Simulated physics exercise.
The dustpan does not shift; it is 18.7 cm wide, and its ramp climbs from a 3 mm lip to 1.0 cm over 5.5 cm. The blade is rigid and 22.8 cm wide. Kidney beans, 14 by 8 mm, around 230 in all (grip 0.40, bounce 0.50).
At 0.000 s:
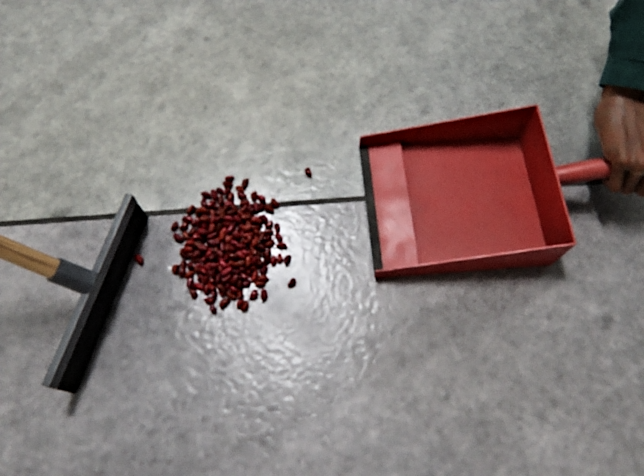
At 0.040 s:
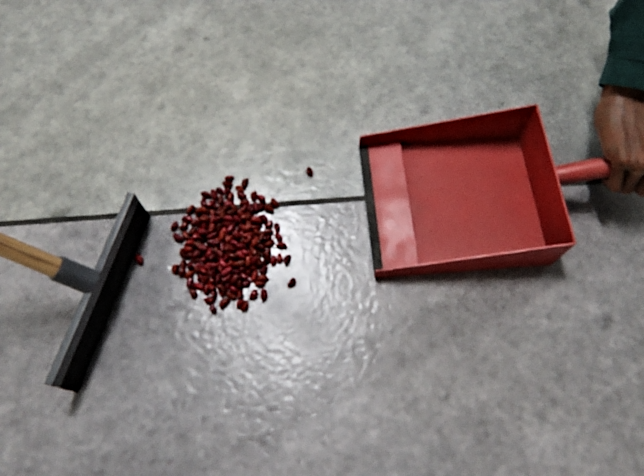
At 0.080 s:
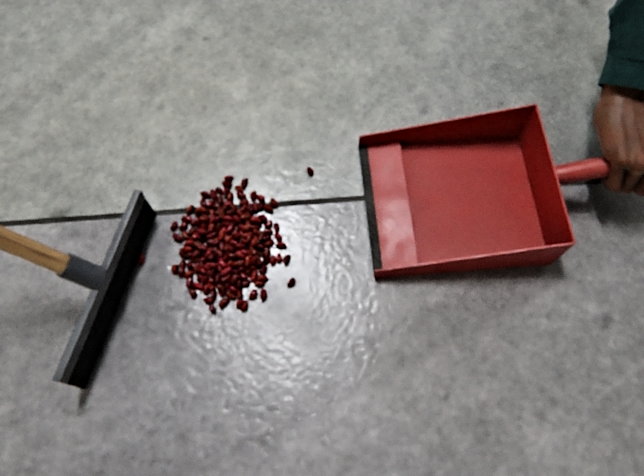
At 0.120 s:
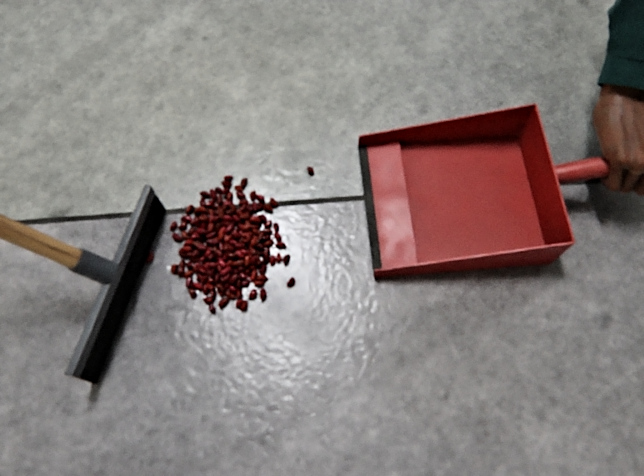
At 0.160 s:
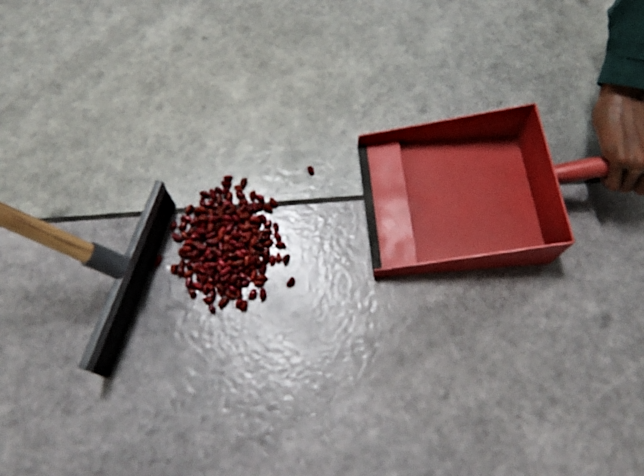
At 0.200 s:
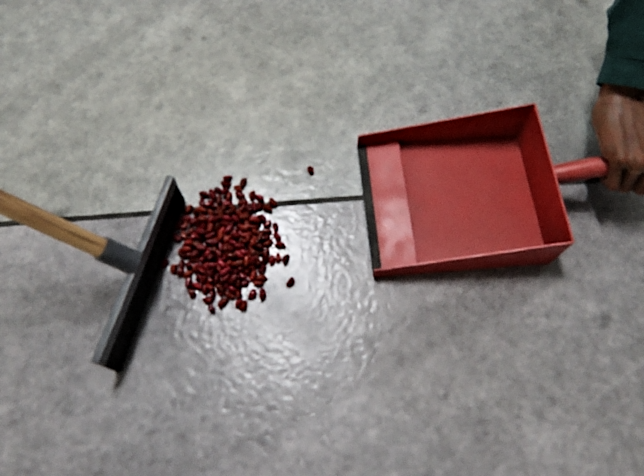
A black squeegee slides right to the edge of a red bean pile, barely disturbing it.
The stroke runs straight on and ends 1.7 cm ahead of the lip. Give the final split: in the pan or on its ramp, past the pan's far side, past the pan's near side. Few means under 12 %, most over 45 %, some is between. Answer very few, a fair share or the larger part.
Pan: Very few, far side: Very few, near side: A fair share.
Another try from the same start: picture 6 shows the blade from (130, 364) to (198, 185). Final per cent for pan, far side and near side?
Pan 15, far 5, near 30.
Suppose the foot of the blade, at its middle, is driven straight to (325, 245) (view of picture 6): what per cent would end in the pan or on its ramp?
Some 15 per cent.
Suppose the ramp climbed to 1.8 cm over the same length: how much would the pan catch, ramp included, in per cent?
In that case some 5 per cent.
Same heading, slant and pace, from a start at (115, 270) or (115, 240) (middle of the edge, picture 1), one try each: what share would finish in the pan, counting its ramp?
About 0 and 0 per cent.
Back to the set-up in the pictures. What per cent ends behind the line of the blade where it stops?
Some 10 per cent.
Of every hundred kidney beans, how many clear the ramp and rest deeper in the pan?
Some 0 per cent.
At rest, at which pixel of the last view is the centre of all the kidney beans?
Around (341, 237).
Then, at 0.52 s, middle of the blade 16 cm from the lip; 0 % over the lip, far side 0 %, near side 15 %.
Then, at 0.73 s, middle of the blade 9 cm from the lip; 0 % over the lip, far side 5 %, near side 20 %.
Then, at 1.05 s, middle of the blade 5 cm from the lip; 5 % over the lip, far side 5 %, near side 25 %.
In the end, at 1.7 s, pan 5 %, far side 5 %, near side 25 %, in front of the lip or behind the blade 70 %.
